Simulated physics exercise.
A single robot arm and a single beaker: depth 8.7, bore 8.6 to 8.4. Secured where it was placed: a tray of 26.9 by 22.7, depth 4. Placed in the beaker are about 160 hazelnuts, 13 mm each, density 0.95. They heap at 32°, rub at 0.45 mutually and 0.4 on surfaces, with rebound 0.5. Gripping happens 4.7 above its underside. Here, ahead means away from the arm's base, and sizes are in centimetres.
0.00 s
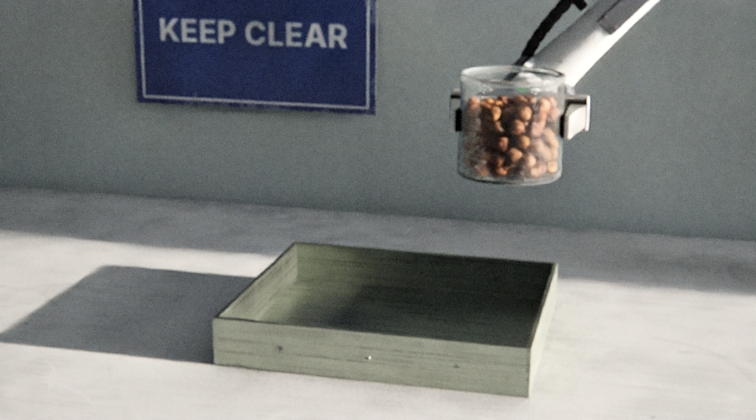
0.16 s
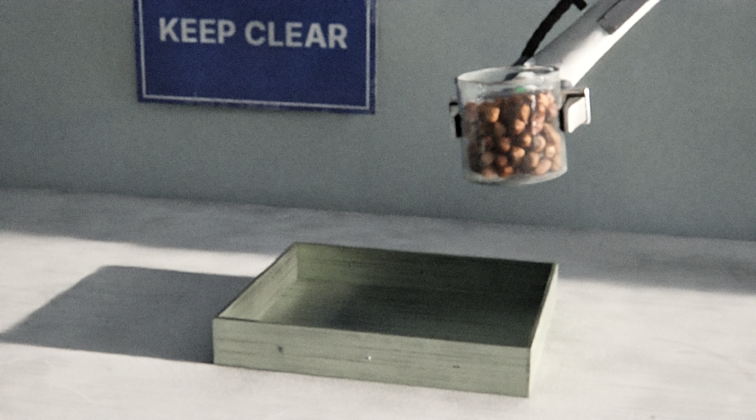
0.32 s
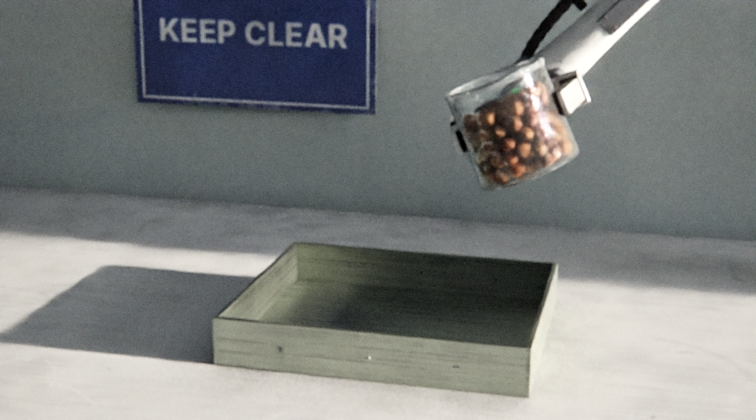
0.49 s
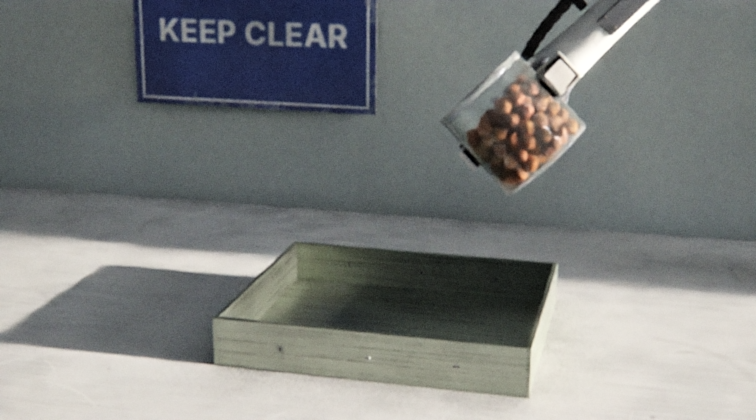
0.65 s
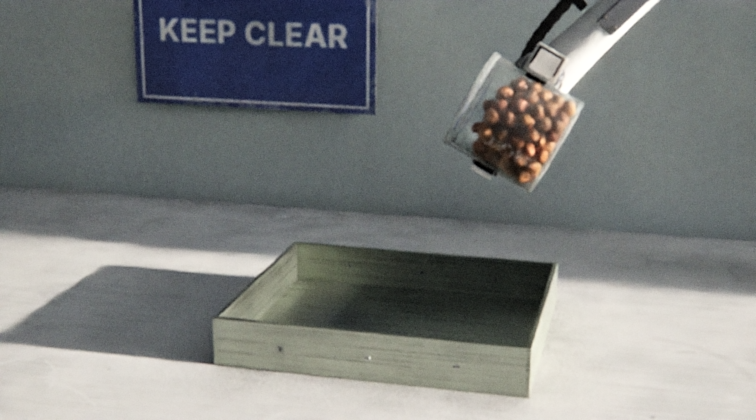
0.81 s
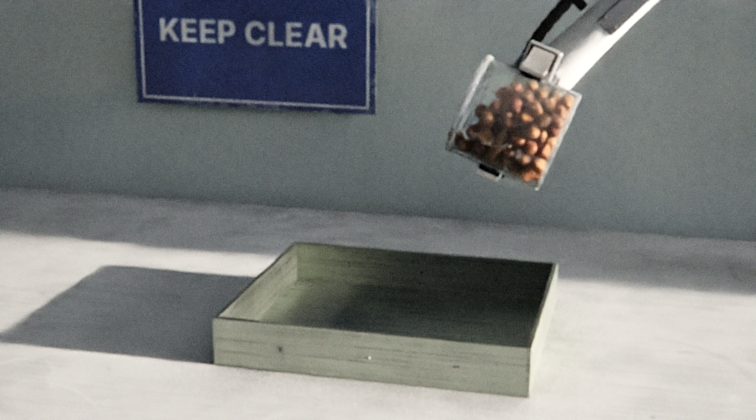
The footage shows a robot arm holding a clear beaker of hazelnuts above an empty, shallow green wooden tray, steadily tilting it well over to the left as the nuts shift inside, near a blue "KEEP CLEAR" sign.
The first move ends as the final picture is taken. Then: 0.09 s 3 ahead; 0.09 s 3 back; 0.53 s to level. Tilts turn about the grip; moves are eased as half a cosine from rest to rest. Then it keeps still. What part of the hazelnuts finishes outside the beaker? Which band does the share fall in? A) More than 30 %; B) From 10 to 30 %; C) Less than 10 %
B.
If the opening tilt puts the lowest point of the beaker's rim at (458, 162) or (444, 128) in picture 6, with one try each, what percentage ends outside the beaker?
The first try gives around 55 percent and the second around 10 percent.
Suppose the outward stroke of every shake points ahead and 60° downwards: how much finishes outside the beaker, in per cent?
Roughly 0 per cent.
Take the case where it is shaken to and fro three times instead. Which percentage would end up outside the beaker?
About 45 per cent, then.
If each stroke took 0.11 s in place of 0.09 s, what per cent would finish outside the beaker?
About 15 per cent, then.
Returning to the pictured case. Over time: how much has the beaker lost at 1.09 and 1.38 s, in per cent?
At the first moment 20 per cent, at the second 20 per cent.
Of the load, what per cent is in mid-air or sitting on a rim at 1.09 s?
I'd put it near 15 per cent.
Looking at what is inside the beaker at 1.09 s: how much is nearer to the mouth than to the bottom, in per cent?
50 per cent.
After 1.09 s, tilted 63° forward, highest piece 23 above the table; 132 in the beaker, 9 in the tray, 24 in flight or on a rim.
After 1.38 s, tilted 12° forward, highest piece 24 above the table; 128 in the beaker, 37 in the tray.
After 1.72 s, level, highest piece 23 above the table; 128 in the beaker, 37 in the tray.
After 2.77 s, level, highest piece 23 above the table; 128 in the beaker, 37 in the tray.
In the end, 128 in the beaker, 37 in the tray. That is 22 % outside the beaker.
